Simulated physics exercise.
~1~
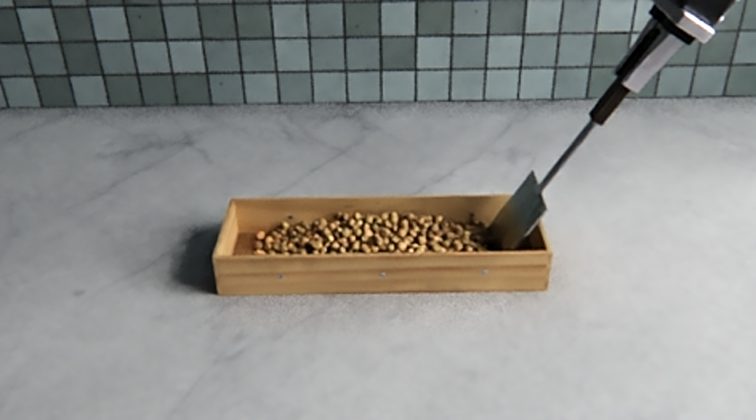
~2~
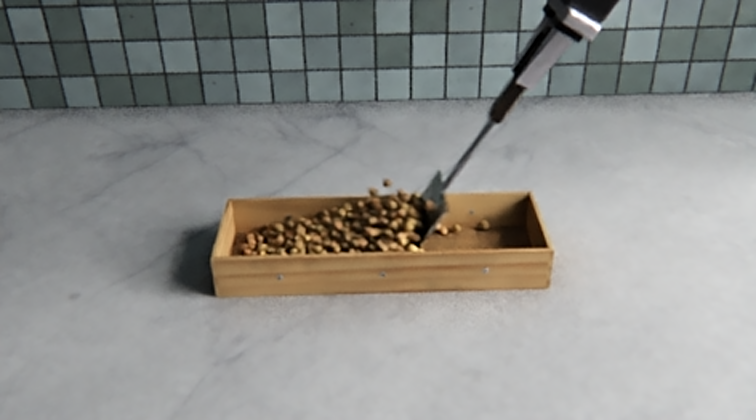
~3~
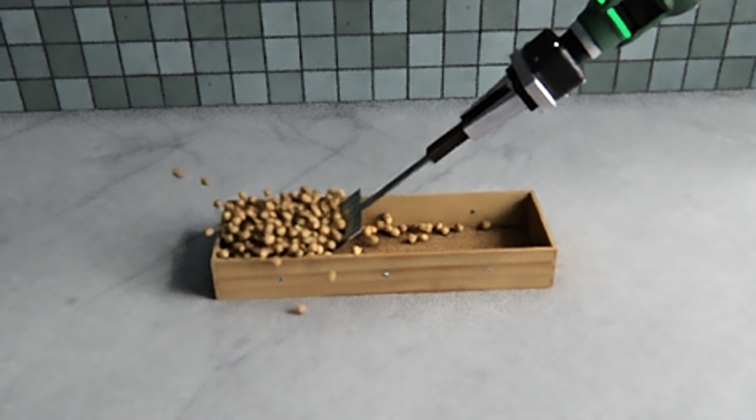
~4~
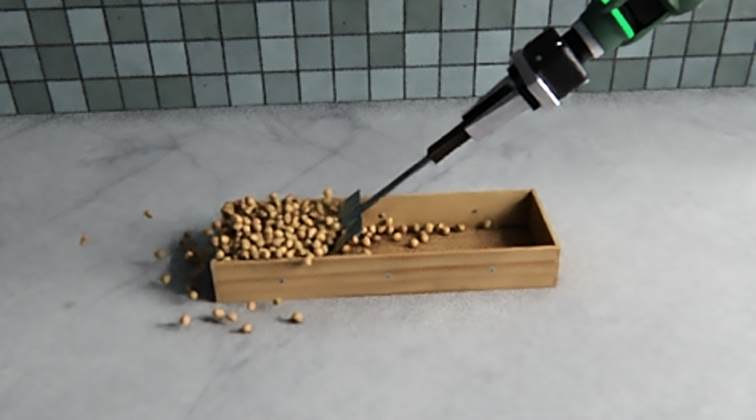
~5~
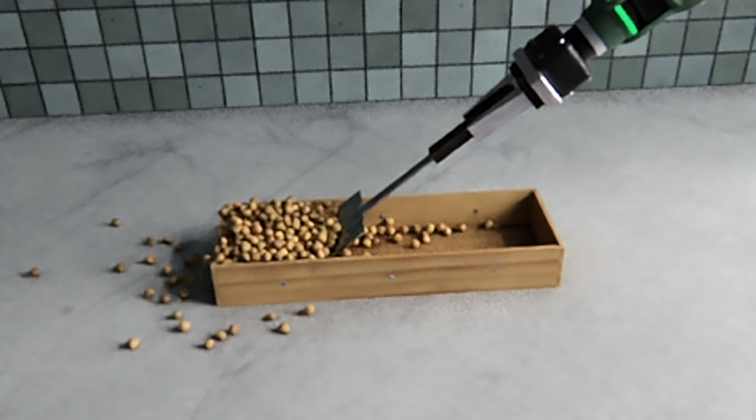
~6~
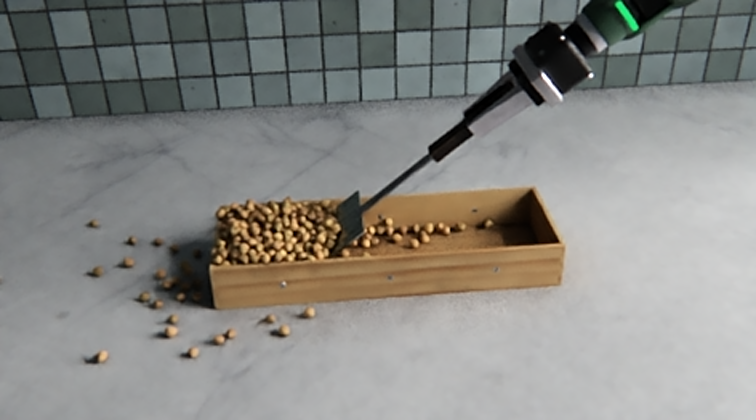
At the start, a robotic arm holds a flat blade at the right end of a shallow wooden trough filled with dried chickpeas on a gray marbled surface. The blade sweeps left through the trough, pushing the chickpeas into a steepening heap and leaving a few behind it. It then stops left of the middle, its shaft leaning flatter, as the heap crowds the left end and some chickpeas fly over the edge. They scatter and roll across the surface to the left and front. Finally, the blade rests against the large pile still inside, with a small share lying outside.
